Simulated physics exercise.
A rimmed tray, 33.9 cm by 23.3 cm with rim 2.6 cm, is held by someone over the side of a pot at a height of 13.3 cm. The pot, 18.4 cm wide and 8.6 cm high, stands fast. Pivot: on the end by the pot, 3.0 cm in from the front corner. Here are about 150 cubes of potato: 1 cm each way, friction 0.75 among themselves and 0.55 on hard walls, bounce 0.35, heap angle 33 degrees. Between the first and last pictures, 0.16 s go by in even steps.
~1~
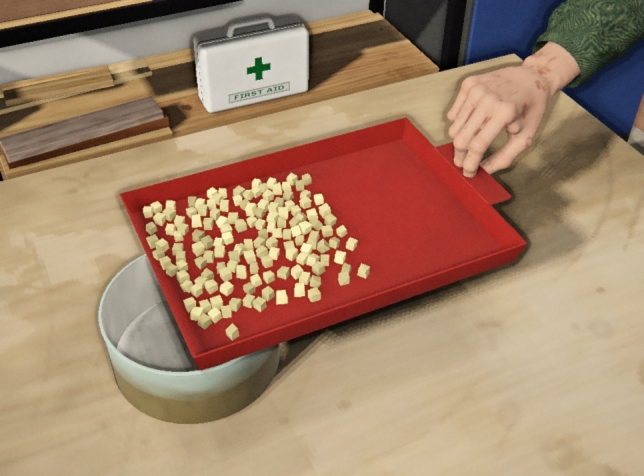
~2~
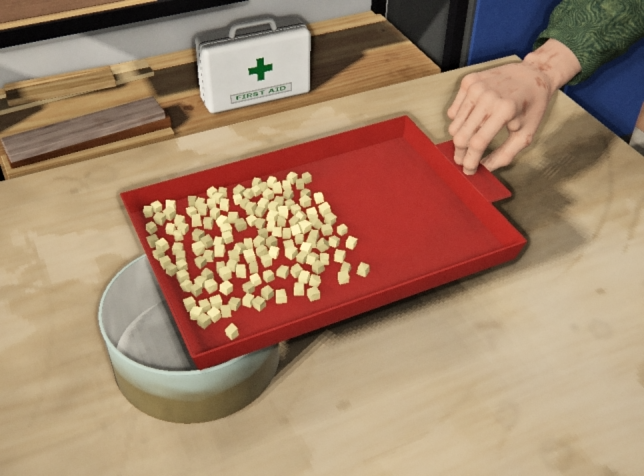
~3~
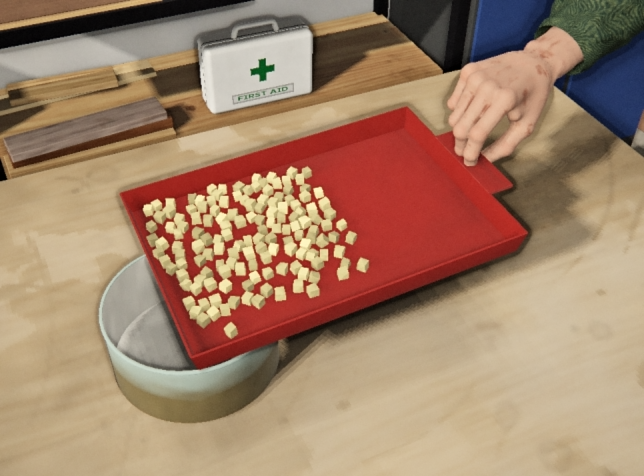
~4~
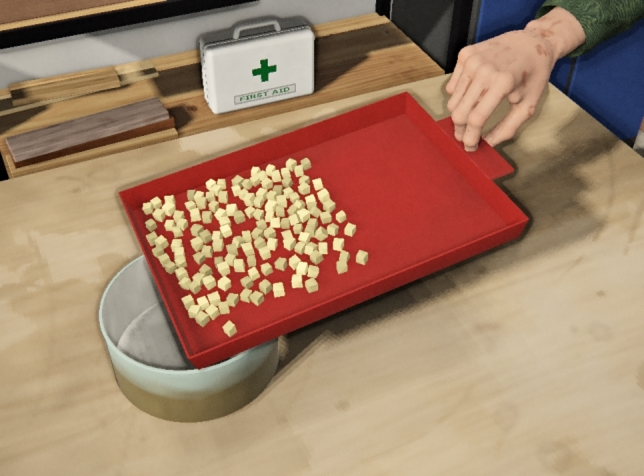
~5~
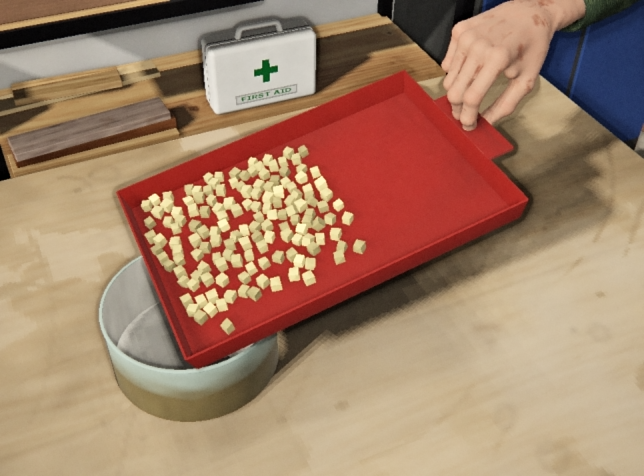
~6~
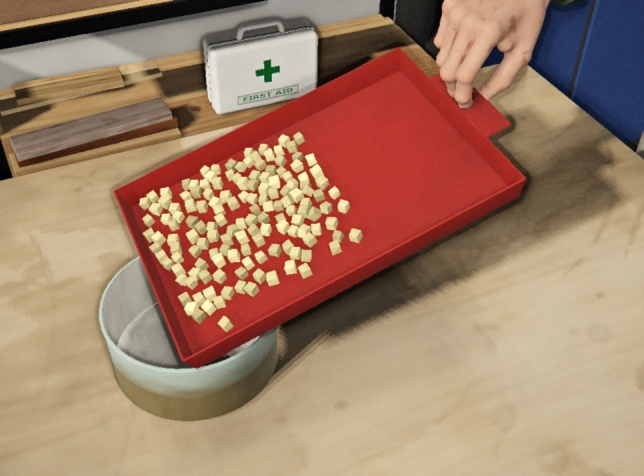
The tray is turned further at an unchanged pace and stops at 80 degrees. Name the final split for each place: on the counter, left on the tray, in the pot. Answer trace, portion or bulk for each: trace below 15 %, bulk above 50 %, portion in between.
Counter: Bulk. Tray: Portion. Pot: Trace.
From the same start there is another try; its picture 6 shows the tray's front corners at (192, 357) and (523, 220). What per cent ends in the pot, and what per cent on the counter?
Pot: 0, counter: 90.
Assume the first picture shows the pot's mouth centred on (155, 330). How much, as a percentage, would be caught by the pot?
It would come to around 35 percent.
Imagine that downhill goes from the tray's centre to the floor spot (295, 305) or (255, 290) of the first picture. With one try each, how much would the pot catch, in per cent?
I'd put it at about 0 per cent for the first tilt and about 0 per cent for the second.
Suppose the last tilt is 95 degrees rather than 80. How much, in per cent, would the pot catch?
Then about 10 per cent.
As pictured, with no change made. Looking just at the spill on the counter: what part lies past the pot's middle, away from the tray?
Some 100 per cent of the spill lies beyond the centre.
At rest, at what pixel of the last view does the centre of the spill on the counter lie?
Middle of the spill at rest: Roughly (45, 442).
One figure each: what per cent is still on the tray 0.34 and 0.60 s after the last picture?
About 100, 35.
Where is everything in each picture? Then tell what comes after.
In the first picture, tray tilt 0 degrees, front corners at (198, 351) and (519, 241); middle of the pieces at (249, 245); pot at (190, 303).
In the second picture, tray tilt 1 degrees, front corners at (197, 351) and (519, 239); middle of the pieces at (248, 244).
In the third picture, tray tilt 3 degrees, front corners at (195, 351) and (520, 231); middle of the pieces at (248, 241).
In the fourth picture, tray tilt 6 degrees, front corners at (193, 352) and (521, 218), lowest corner left front; middle of the pieces at (247, 236).
In the fifth picture, tray tilt 12 degrees, front corners at (190, 352) and (520, 198), lowest corner left front; middle of the pieces at (244, 230).
In the sixth picture, tray tilt 17 degrees, front corners at (187, 353) and (517, 178), lowest corner left front; middle of the pieces at (241, 224); pot at (190, 301).
Then, 0.21 s after the last picture, tilt 50 degrees; the tray holds 100 %, the pot 0 %.
Then, 0.34 s after the last picture, tilt 71 degrees; the tray holds 100 %, the pot 0 %.
Then, 0.60 s after the last picture, tilt 80 degrees; the tray holds 35 %, the pot 0 %.
In the end, counter 70 %, tray 30 %, pot 0 %.
